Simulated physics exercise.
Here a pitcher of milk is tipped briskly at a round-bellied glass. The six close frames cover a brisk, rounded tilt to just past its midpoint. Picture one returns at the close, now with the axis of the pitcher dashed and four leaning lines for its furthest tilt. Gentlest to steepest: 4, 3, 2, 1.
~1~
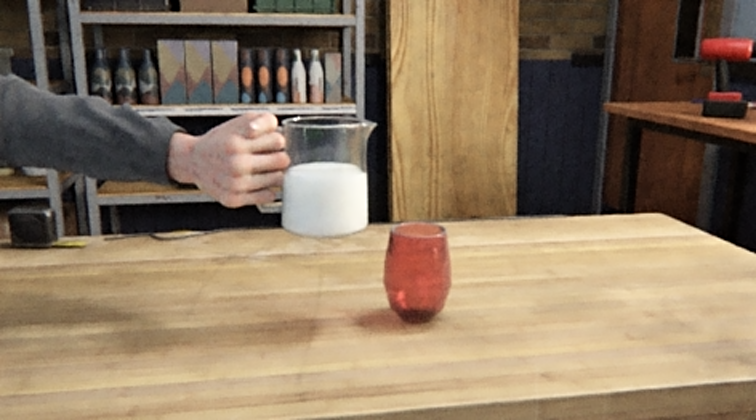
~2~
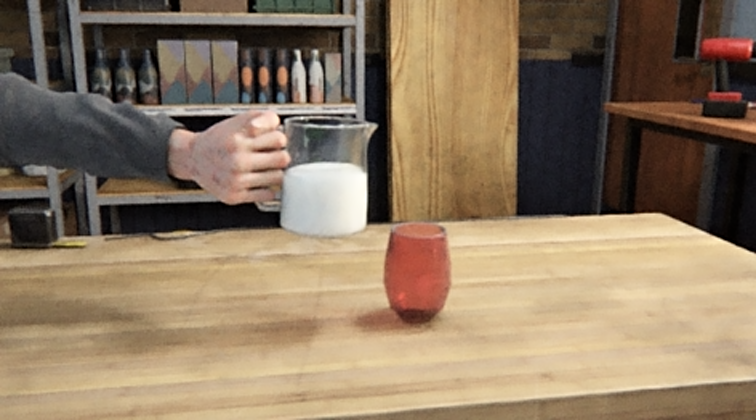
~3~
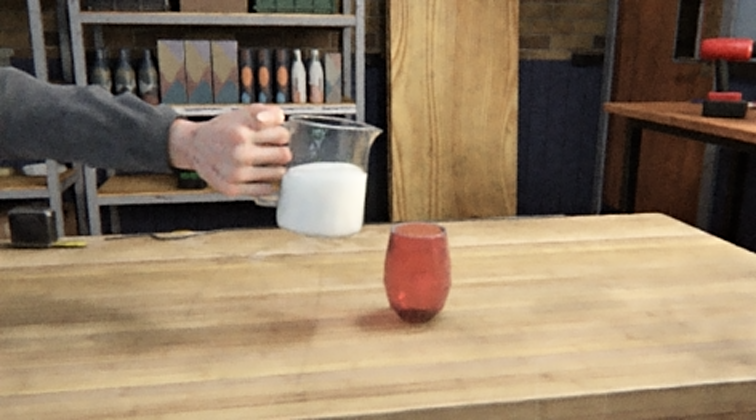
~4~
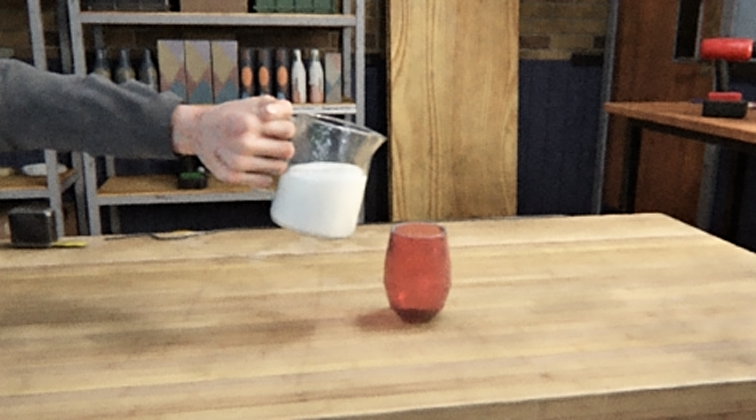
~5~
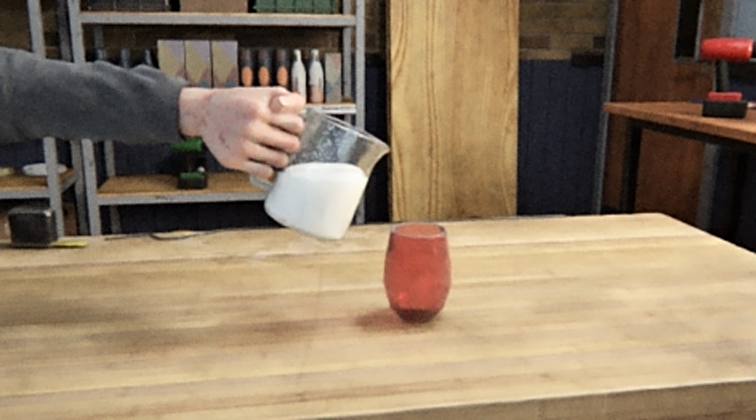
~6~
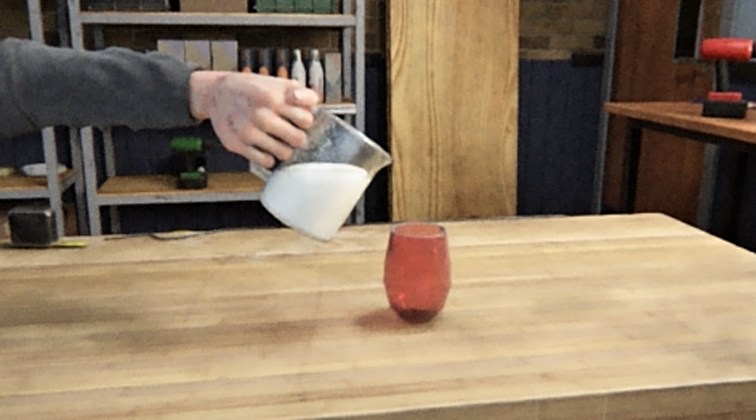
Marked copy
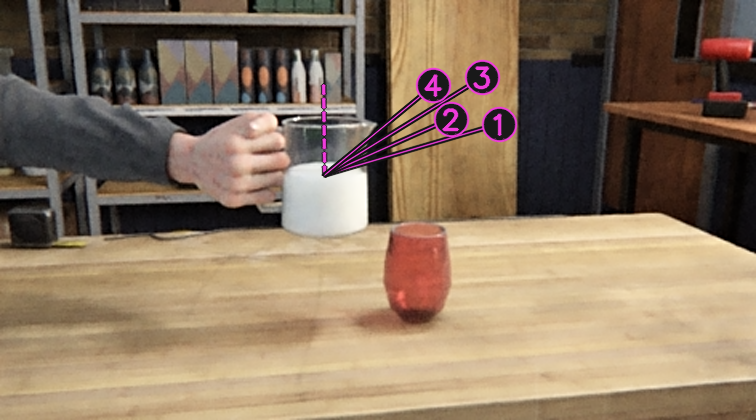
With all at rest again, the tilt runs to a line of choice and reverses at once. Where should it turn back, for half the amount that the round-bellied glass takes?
Use line 1.
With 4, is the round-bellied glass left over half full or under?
Under half.
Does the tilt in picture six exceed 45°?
No.
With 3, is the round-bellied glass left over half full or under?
Under.
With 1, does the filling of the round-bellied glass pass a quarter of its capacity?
Yes, clearly.
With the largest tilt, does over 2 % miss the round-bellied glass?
No, it does not.
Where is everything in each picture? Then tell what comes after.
The first frame shows upright, lip at (374, 124); rim of the round-bellied glass round (419, 229); nothing has left yet.
The second frame shows upright, lip at (376, 125); nothing has left yet.
The third frame shows tipped about 7°, lip at (380, 130); nothing has left yet.
The fourth frame shows tipped about 15°, lip at (385, 138); nothing has left yet.
The fifth frame shows tipped about 24°, lip at (390, 148); nothing has left yet.
The sixth frame shows tipped about 34°, lip at (393, 160); nothing has left yet.
In magenta, 1 at (483, 128); 2 at (435, 125); 3 at (468, 86); 4 at (419, 96).
With 1, the round-bellied glass ends with about 48 % of what it can hold.
With 2, the round-bellied glass ends with about 29 % of what it can hold.
With 3, the round-bellied glass ends with about 13 % of what it can hold.
With 4, the round-bellied glass ends with about 4 % of what it can hold.
